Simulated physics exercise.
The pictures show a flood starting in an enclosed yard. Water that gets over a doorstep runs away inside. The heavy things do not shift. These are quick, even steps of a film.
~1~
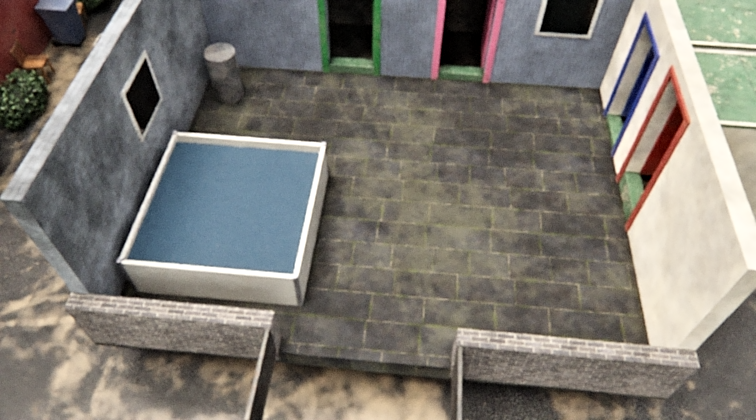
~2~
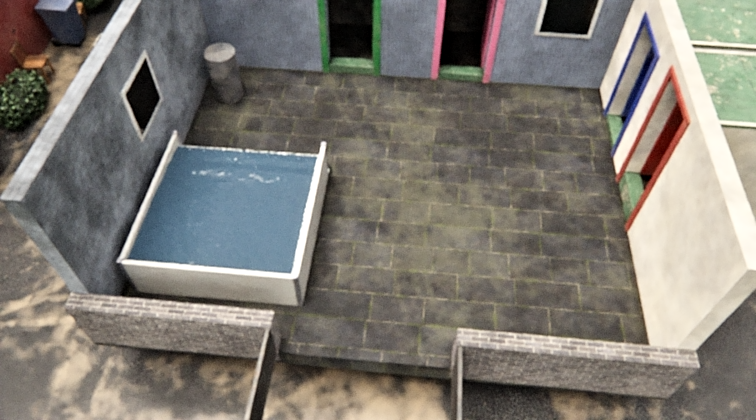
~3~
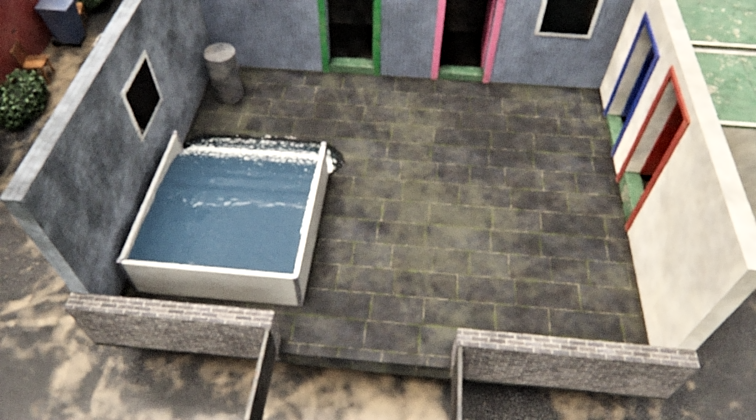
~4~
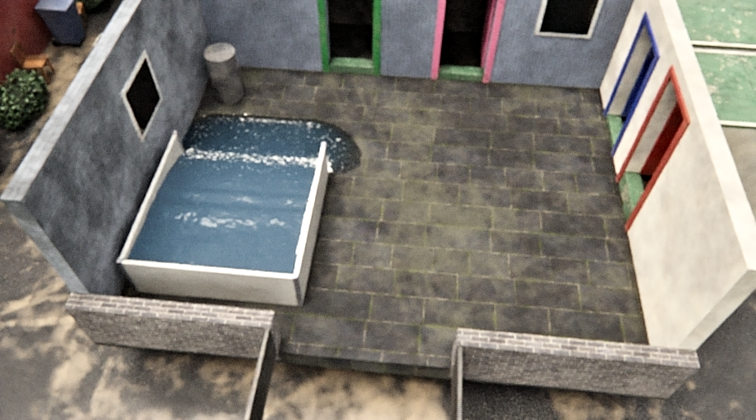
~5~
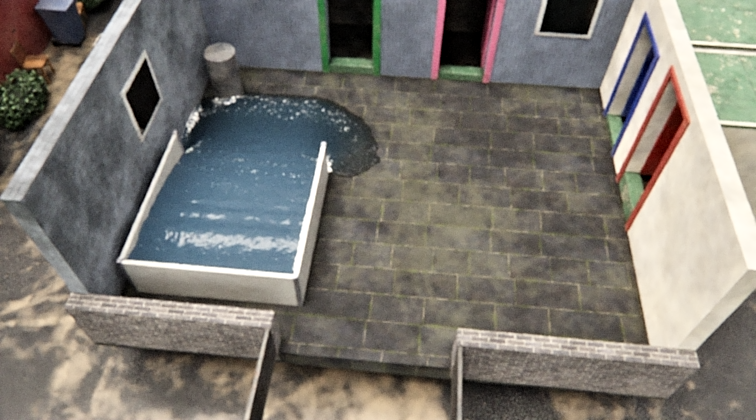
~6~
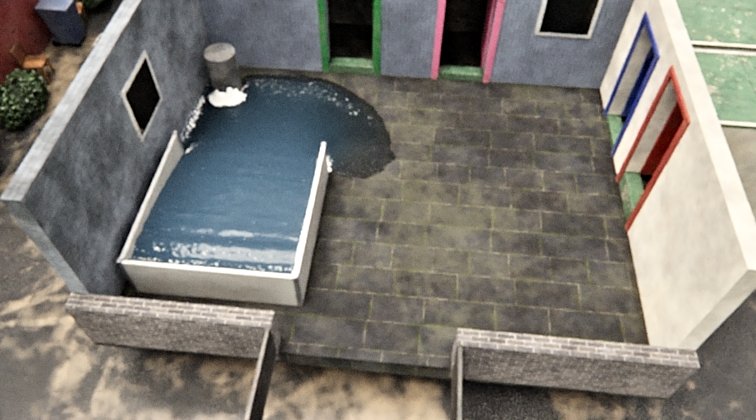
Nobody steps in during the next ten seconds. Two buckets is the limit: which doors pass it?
One by one: The blue door lets in a lot; the green door lets in a lot; the red door admits no more than that; the pink door admits no more than that.
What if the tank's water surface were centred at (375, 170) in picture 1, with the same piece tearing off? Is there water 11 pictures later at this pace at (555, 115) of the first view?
Answer: Covered.
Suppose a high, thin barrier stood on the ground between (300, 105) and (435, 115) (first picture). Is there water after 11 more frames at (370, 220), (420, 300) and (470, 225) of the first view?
As listed: Clear, not flooded, not flooded.
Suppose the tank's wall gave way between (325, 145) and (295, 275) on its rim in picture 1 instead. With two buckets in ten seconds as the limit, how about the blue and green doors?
Then: The blue one floods, the green one keeps below it.
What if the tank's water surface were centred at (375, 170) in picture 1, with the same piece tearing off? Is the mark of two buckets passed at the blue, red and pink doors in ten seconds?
The blue one floods; the red one keeps below it; the pink one takes more.
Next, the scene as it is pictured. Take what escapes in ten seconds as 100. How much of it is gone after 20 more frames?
I make it 30 per cent.
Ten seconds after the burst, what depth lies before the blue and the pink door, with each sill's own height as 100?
Near 70 and 50 in a hundred.
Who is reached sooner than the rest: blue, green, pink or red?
The green-painted one.
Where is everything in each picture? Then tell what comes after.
The first frame shows the open tank at (231, 202) is whole and still.
In the second frame, water pours out on the open tank's far side and has run to (329, 172).
In the third frame, the front is at a hidden place, out from the gap on the open tank's far side.
In the fourth frame, the front is at (192, 125), out from the gap on the open tank's far side.
In the fifth frame, the front is at (201, 104), out from the gap on the open tank's far side.
In the sixth frame, water pours out on the open tank's far side and has run to (208, 85).
A moment on, water covers 25 % of the floor; the blue door not reached, the green door under two buckets in, the red door not reached, the pink door not reached.
Next, water covers 30 % of the floor; the blue door not reached, the green door over two buckets in, the red door not reached, the pink door wet at the sill, nothing in.
Then, water covers 50 % of the floor; the blue door wet at the sill, nothing in, the green door far over two buckets in, the red door not reached, the pink door wet at the sill, nothing in.
Later, water covers 85 % of the floor; the blue door far over two buckets in, the green door far over two buckets in, the red door wet at the sill, nothing in, the pink door wet at the sill, nothing in.
In the end, water covers 100 % of the floor; the blue door far over two buckets in, the green door far over two buckets in, the red door wet at the sill, nothing in, the pink door wet at the sill, nothing in.
